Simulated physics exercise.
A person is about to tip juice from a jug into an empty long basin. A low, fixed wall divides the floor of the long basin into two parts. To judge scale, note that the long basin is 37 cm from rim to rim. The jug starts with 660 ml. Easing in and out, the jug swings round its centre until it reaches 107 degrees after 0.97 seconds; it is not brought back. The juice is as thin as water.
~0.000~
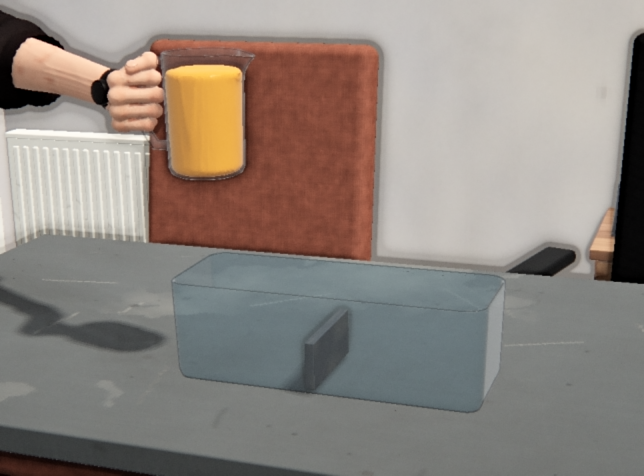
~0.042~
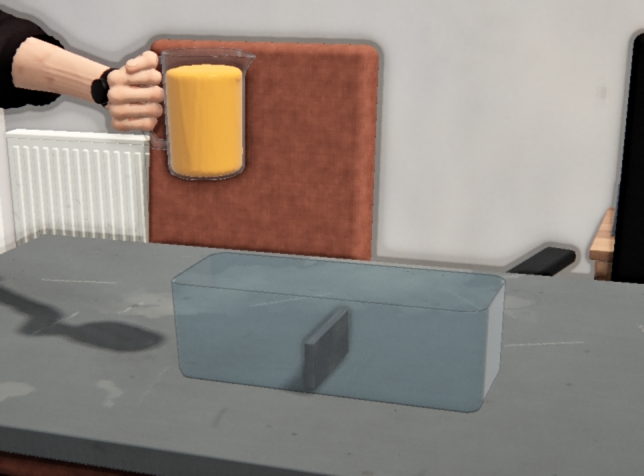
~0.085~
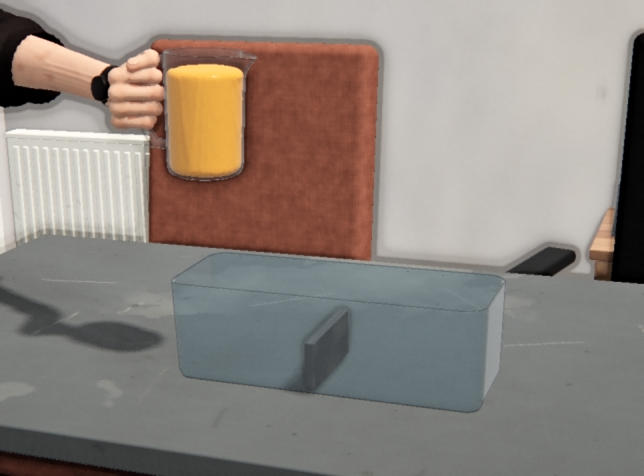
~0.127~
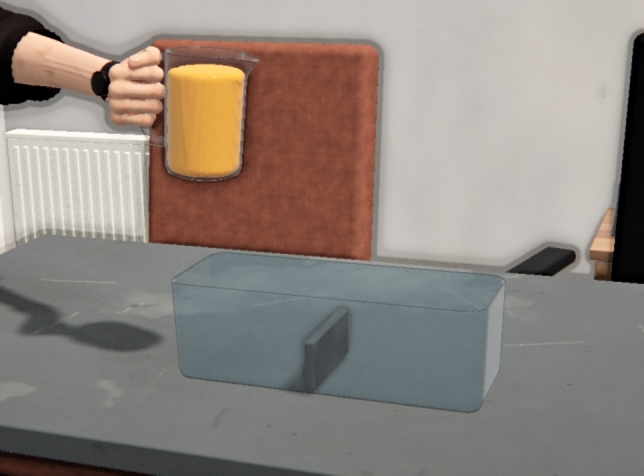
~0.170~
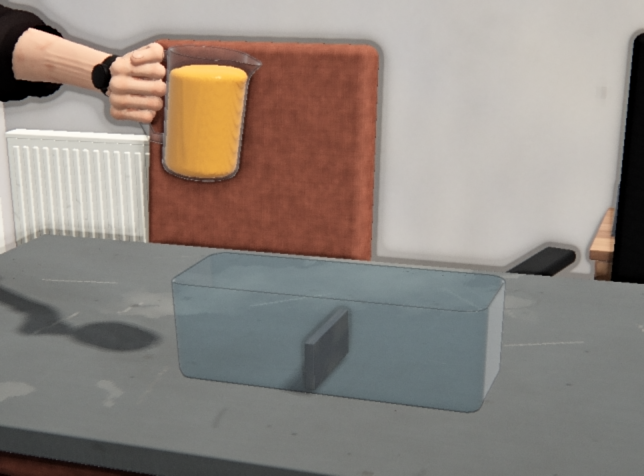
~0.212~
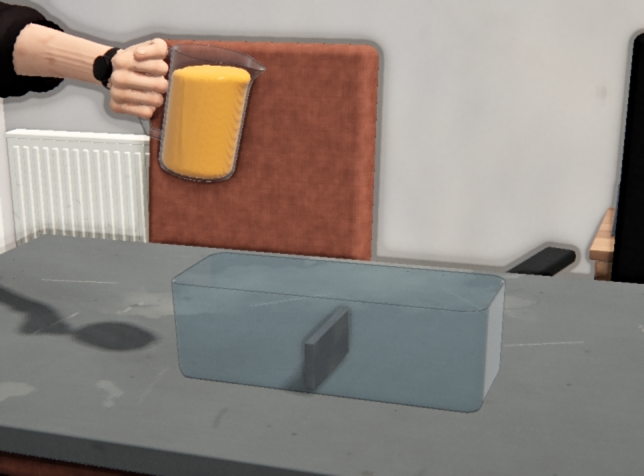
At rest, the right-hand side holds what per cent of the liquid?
It holds some 68 in every hundred.
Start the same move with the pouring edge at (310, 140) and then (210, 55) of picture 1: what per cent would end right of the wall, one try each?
I'd say 95 percent on the first go, 5 percent on the next.
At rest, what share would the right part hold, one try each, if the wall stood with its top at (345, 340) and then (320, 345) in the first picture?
30 in a hundred, followed by 85 in a hundred.
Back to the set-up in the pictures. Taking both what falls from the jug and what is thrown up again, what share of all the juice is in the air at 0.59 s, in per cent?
At that moment, about 14 percent.
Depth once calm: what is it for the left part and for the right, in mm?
Some 10 mm on the left and some 18 mm on the right.
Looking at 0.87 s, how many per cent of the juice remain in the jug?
34 per cent or so.
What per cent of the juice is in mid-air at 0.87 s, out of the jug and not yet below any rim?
It comes to some 26 percent of the total.
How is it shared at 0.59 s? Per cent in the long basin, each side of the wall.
I'd say some 0 in a hundred on the left and 1 on the right.
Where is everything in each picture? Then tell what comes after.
Tilt 0°; pouring edge (254, 55); surface from (172, 69) to (242, 72); the long basin's rim runs from (192, 268) to (496, 296); the wall's top is at (327, 327), in the first frame.
Tilt 1°; pouring edge (254, 56); surface from (172, 69) to (242, 72), in the second frame.
Tilt 2°; pouring edge (256, 57); surface from (173, 69) to (243, 73), in the third frame.
Tilt 4°; pouring edge (258, 60); surface from (175, 69) to (245, 74), in the fourth frame.
Tilt 8°; pouring edge (261, 64); surface from (177, 69) to (247, 75), in the fifth frame.
Tilt 12°; pouring edge (264, 69); surface from (178, 73) to (251, 76), in the sixth frame.
By 0.59 s the tilt is 71° and 84 per cent is still to pour, 0 is left of the wall and 1 right of it.
By 0.87 s the tilt is 104° and 35 per cent is still to pour, 4 is left of the wall and 34 right of it.
By 1.16 s the tilt is 107° and 3 per cent is still to pour, 22 is left of the wall and 67 right of it.
By 1.47 s the tilt is 107° and 0 per cent is still to pour, 30 is left of the wall and 68 right of it.
At rest 30 per cent lies left of the wall, 68 right of it and 2 outside.
